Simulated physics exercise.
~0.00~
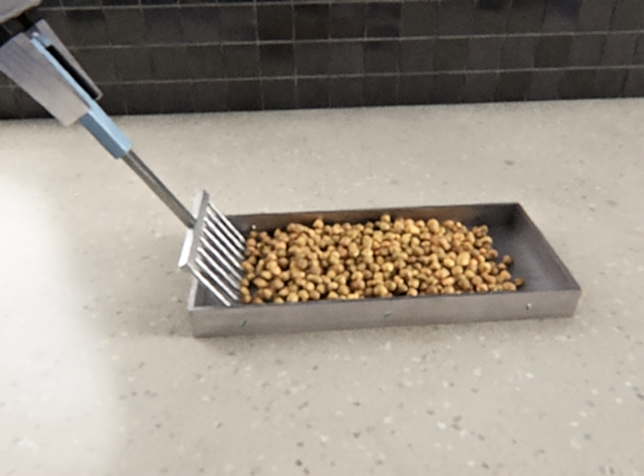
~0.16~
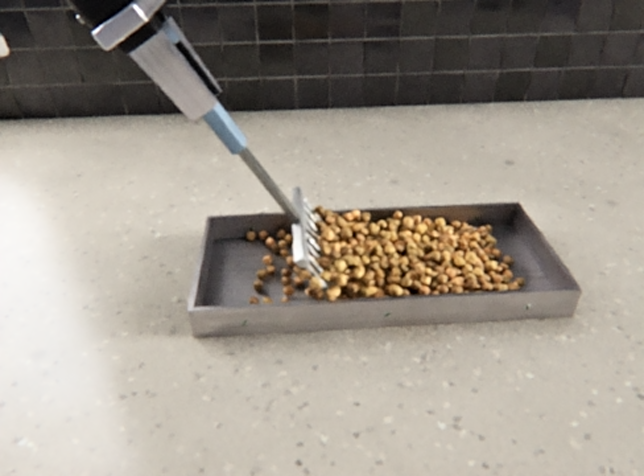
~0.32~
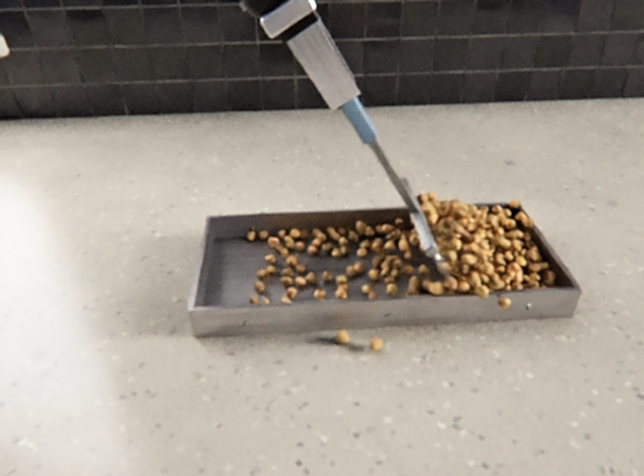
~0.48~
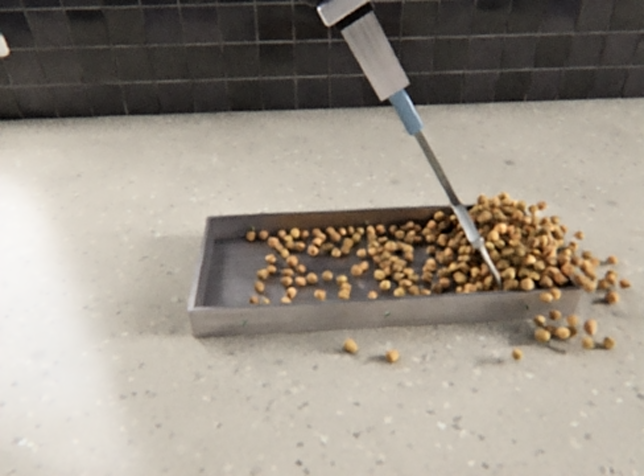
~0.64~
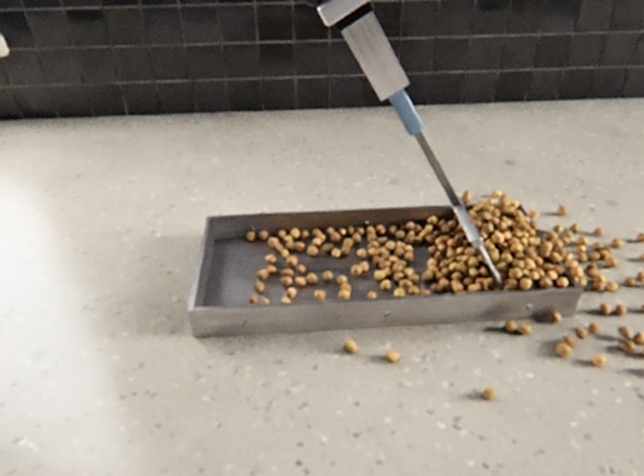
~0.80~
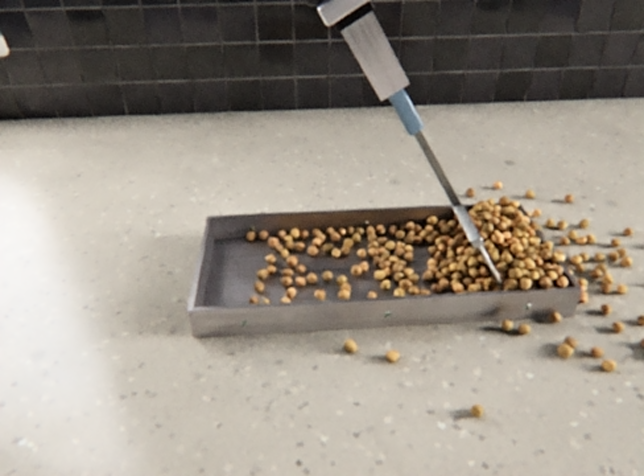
On a pale speckled countertop before a dark tiled wall, a robot arm holds a metal rake at the left end of a shallow rectangular tin filled with dried chickpeas. The rake sweeps right, pushing the chickpeas together and leaving a few scattered behind it. As it continues, they heap against the right end, and a couple drop over the near side. The mound then spills over the right wall, and chickpeas roll across the counter. The rake stops inside the tin, leaning against the heap, with most chickpeas still in the tin and others strewn outside.
